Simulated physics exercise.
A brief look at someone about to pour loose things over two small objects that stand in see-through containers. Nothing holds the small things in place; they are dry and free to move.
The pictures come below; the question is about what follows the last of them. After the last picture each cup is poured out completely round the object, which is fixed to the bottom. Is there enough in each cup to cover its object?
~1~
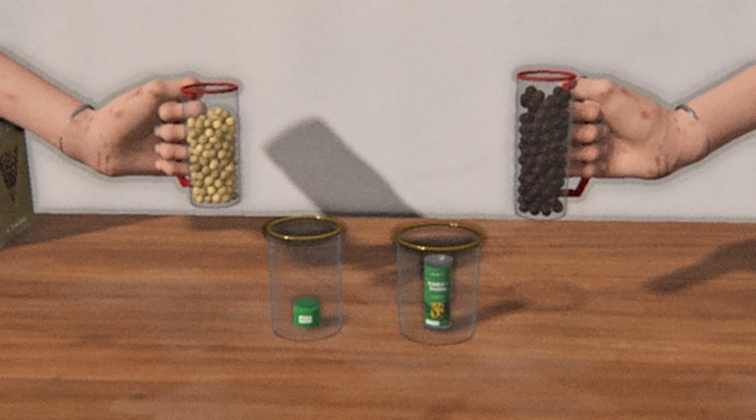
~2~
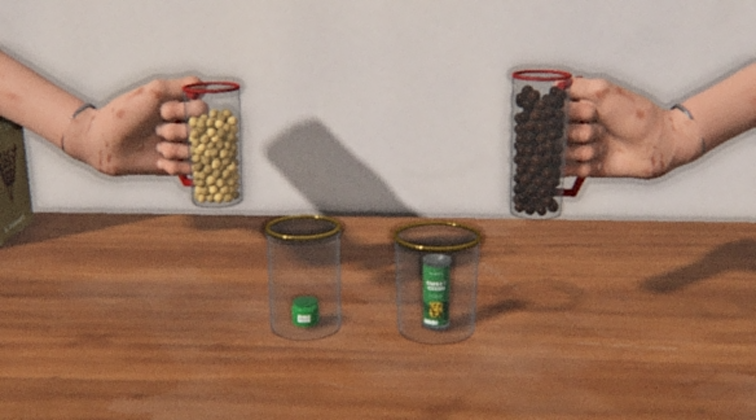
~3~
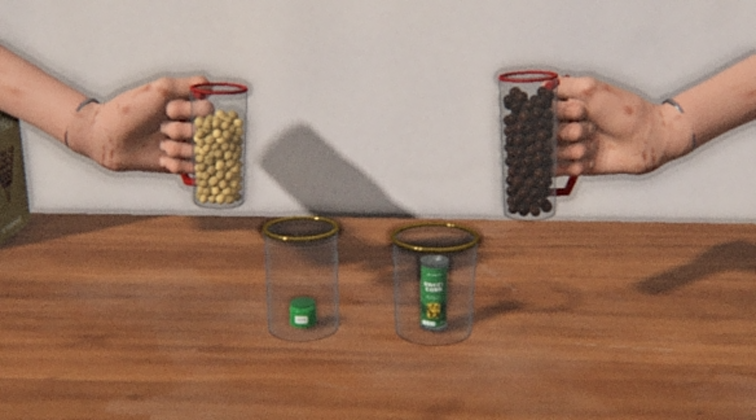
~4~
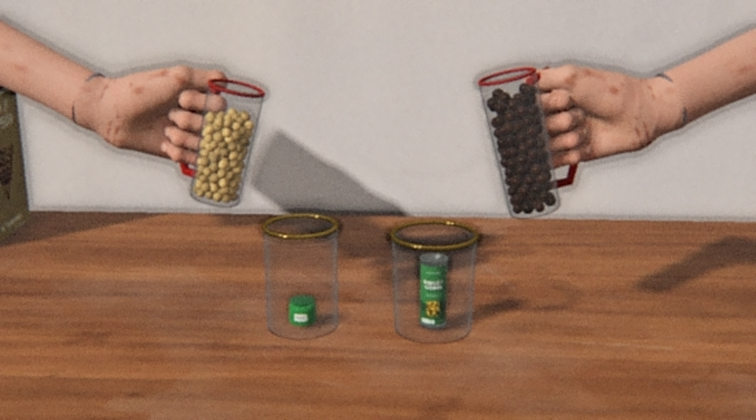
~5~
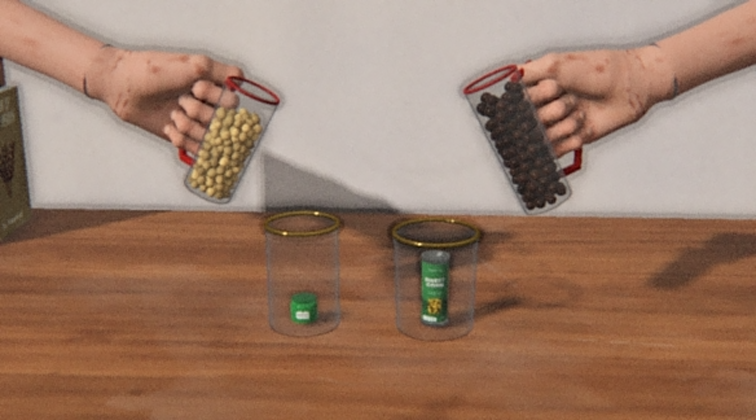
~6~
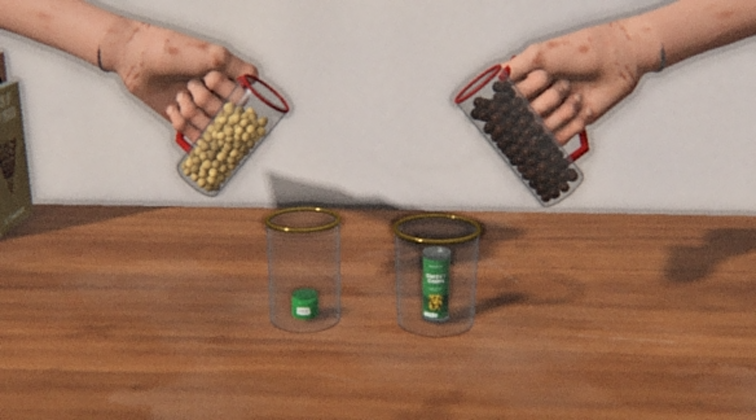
Left: Covered; right: Visible.
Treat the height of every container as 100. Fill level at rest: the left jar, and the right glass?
Near 45 on the left, 60 on the right.
Then, 0.33 s later than the last frame, left jar empty, all of its cupful still in the cup; right glass empty, all of its cupful still in the cup.
Then, 0.68 s later than the last frame, left jar nearly empty, nearly all of its cupful still in the cup; right glass nearly empty, the larger part of its cupful still in the cup.
Then, 1.10 s later than the last frame, left jar a third full, none of its cupful still in the cup; right glass half full, none of its cupful still in the cup, one piece on the counter.
When it is over, left jar half full (surface near (304, 271)), nothing beside it; right glass two thirds full (surface near (436, 265)), a few pieces on the counter; the left thing is covered; the right thing is still showing.
